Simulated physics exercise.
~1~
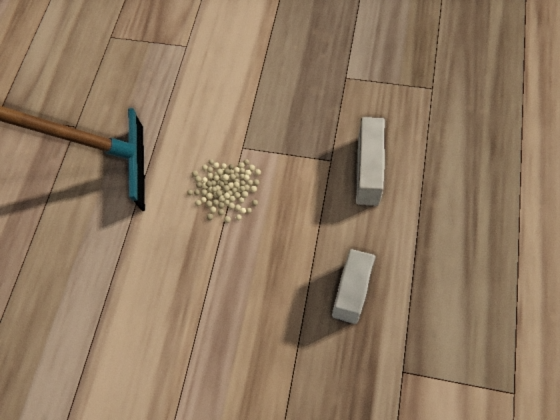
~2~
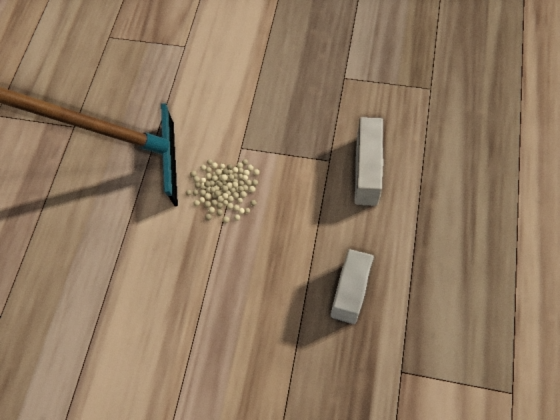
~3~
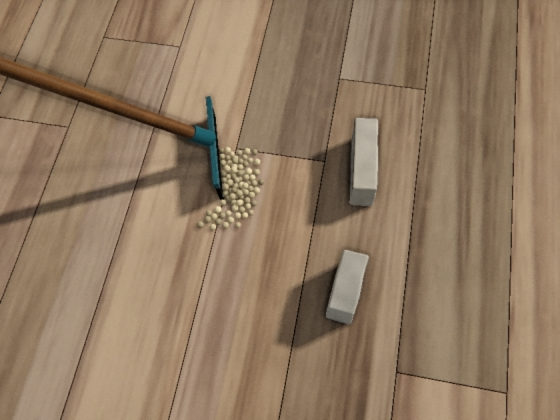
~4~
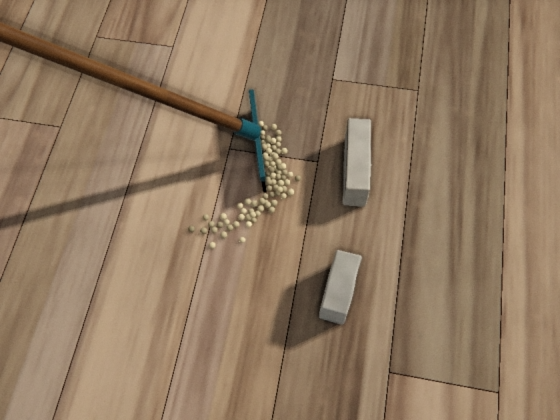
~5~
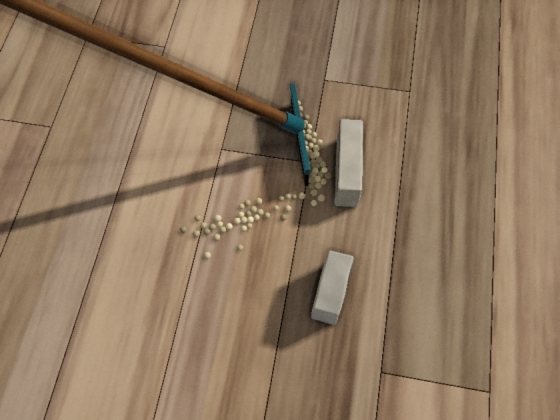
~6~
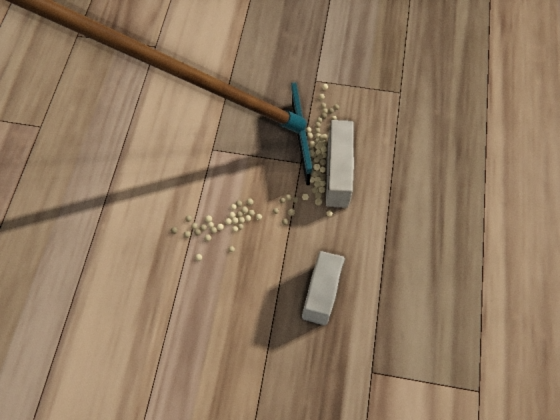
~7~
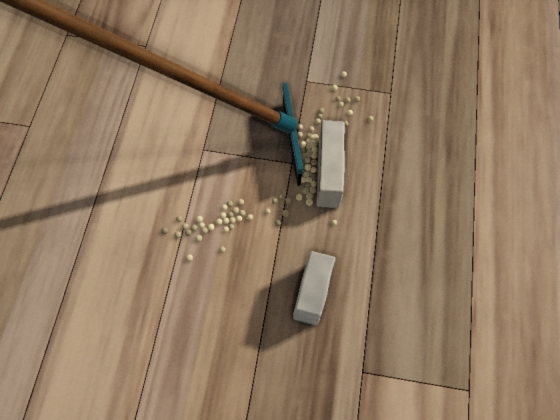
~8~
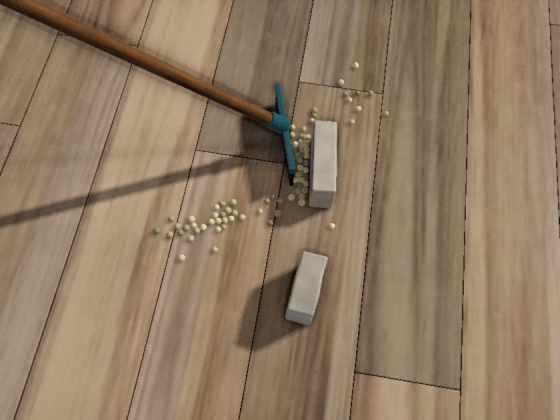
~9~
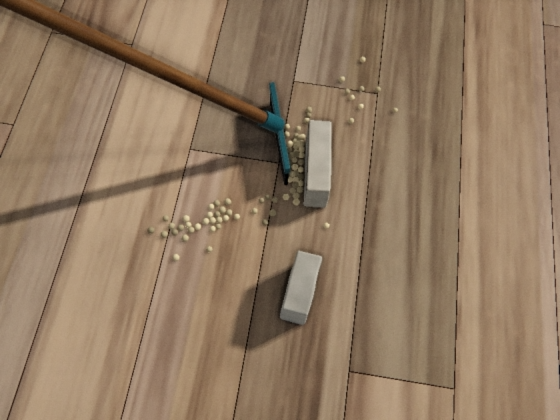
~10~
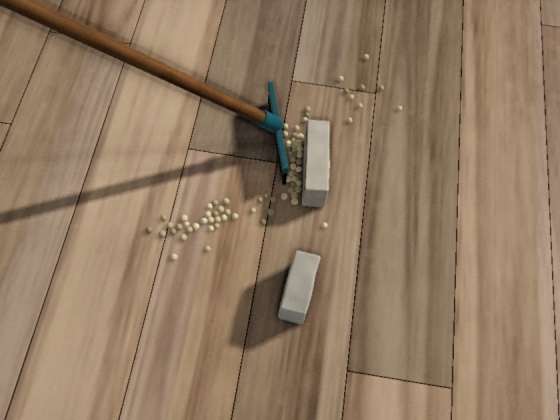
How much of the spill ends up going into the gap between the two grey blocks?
Practically none of it enters the gap. Most of the pieces stay to the left of the blocks, while a small share goes around the top end of the upper block.
